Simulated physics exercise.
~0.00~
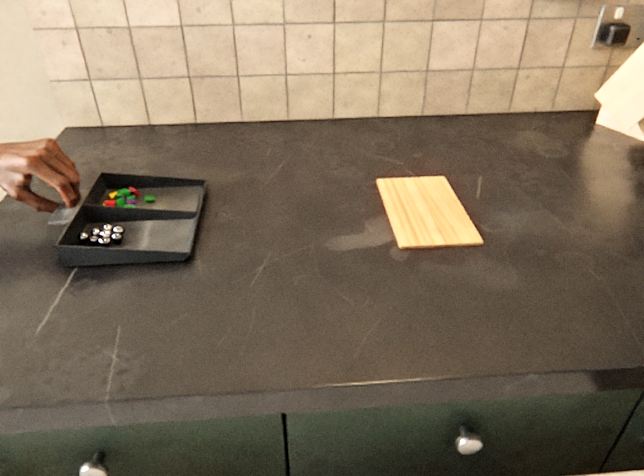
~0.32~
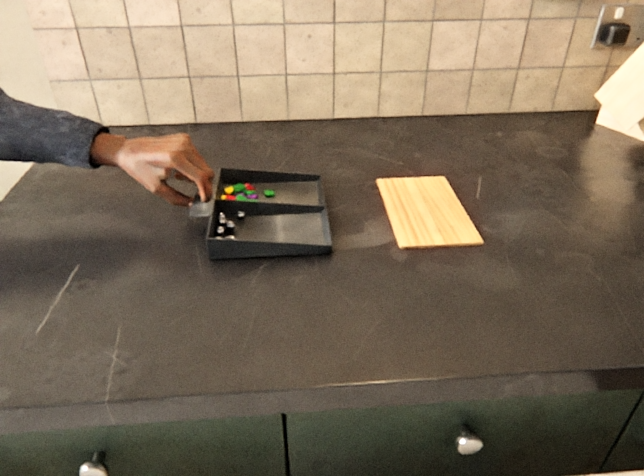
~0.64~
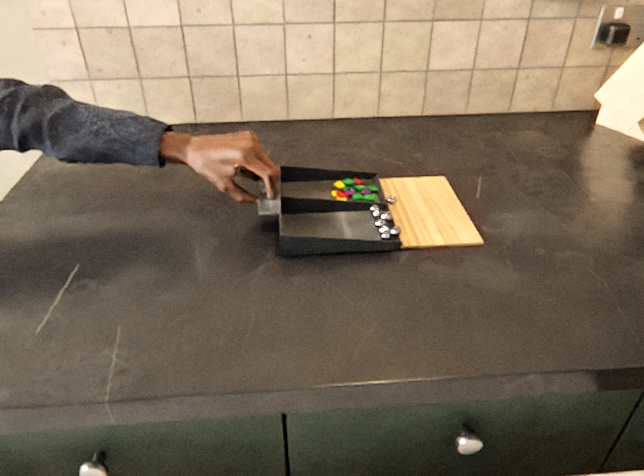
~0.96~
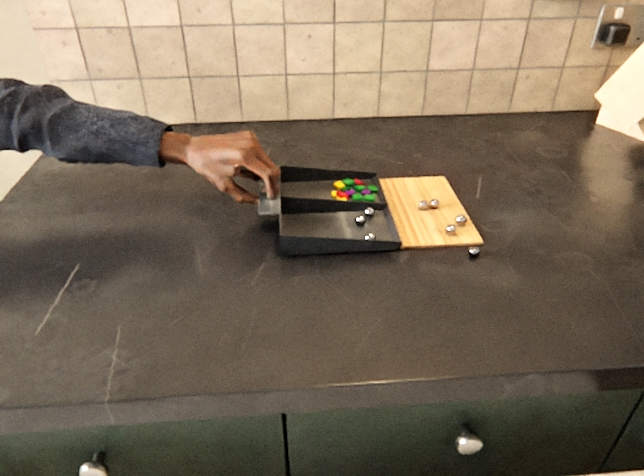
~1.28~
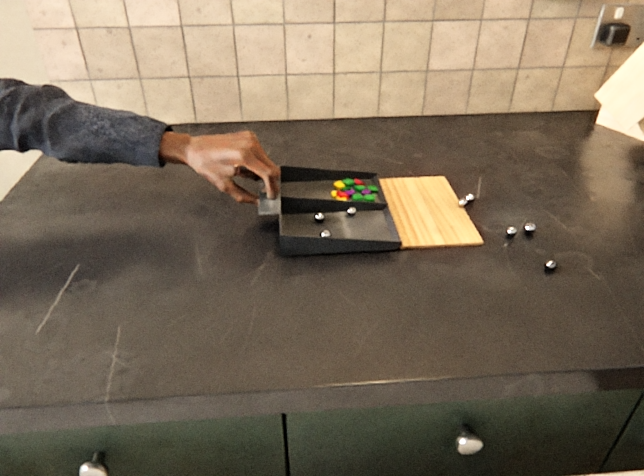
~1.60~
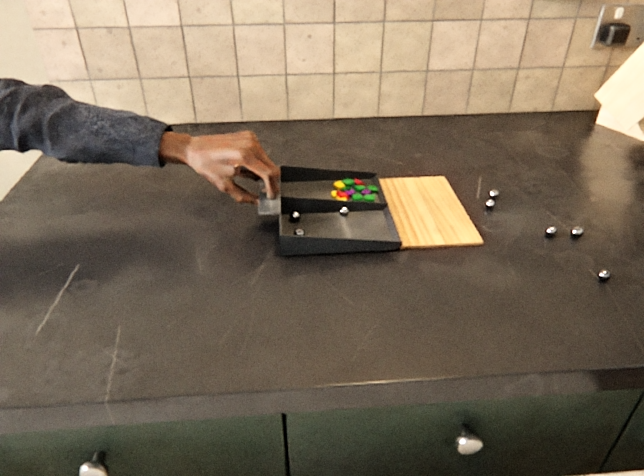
A divided black tray slides right to a wooden board, spilling silver balls but no colourful pieces.
